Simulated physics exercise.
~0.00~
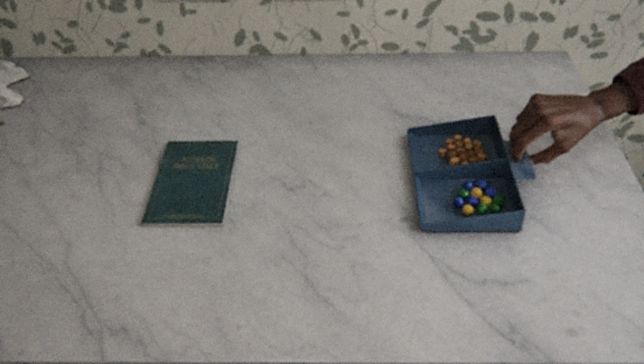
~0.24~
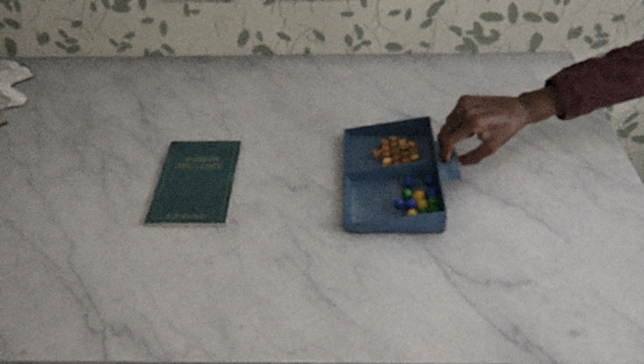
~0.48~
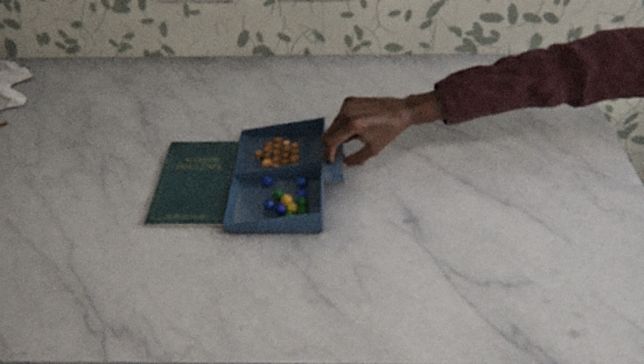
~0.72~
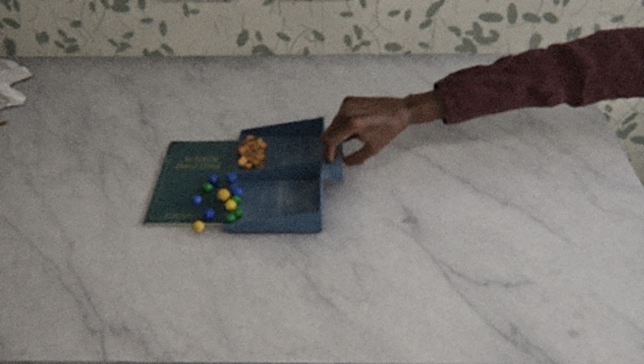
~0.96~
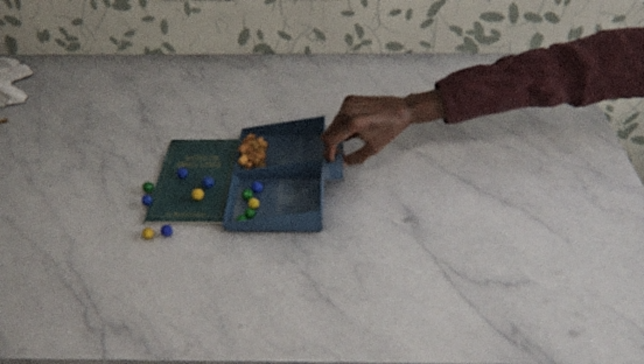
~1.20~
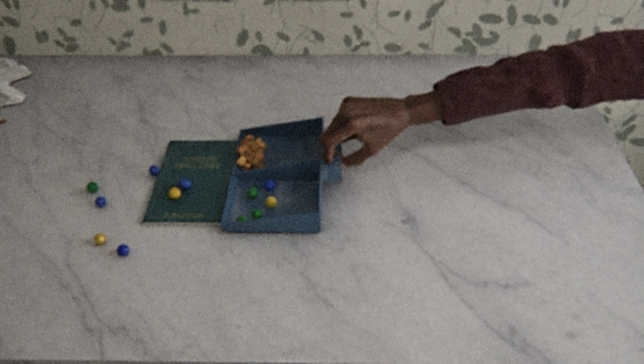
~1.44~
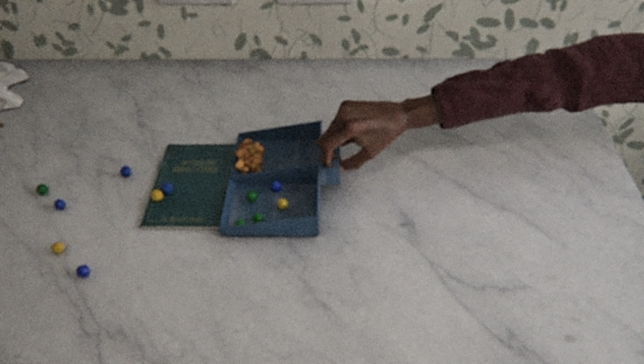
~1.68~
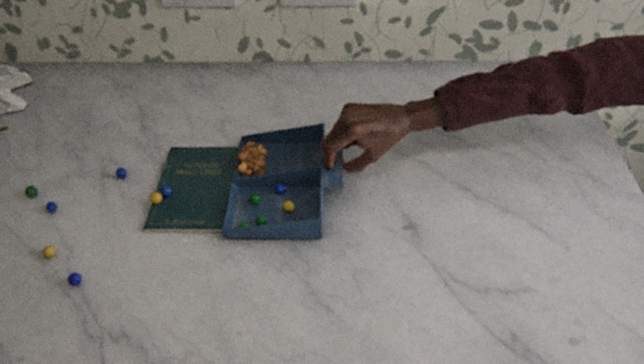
A blue two-part tray, held at its right side by a hand in a dark red sleeve, slides left along a marbled counter towards a thin green book. Small orange-brown pieces sit in the back section, and blue, green and yellow balls sit in the front one. The tray stops at the book, which stays in place, and both handfuls shift left. Most of the coloured balls spill over the rim, rolling across the book and onto the counter. The brown pieces bunch against the left side of their section. At the end, they remain inside with a few coloured balls, while the others rest scattered to the left.
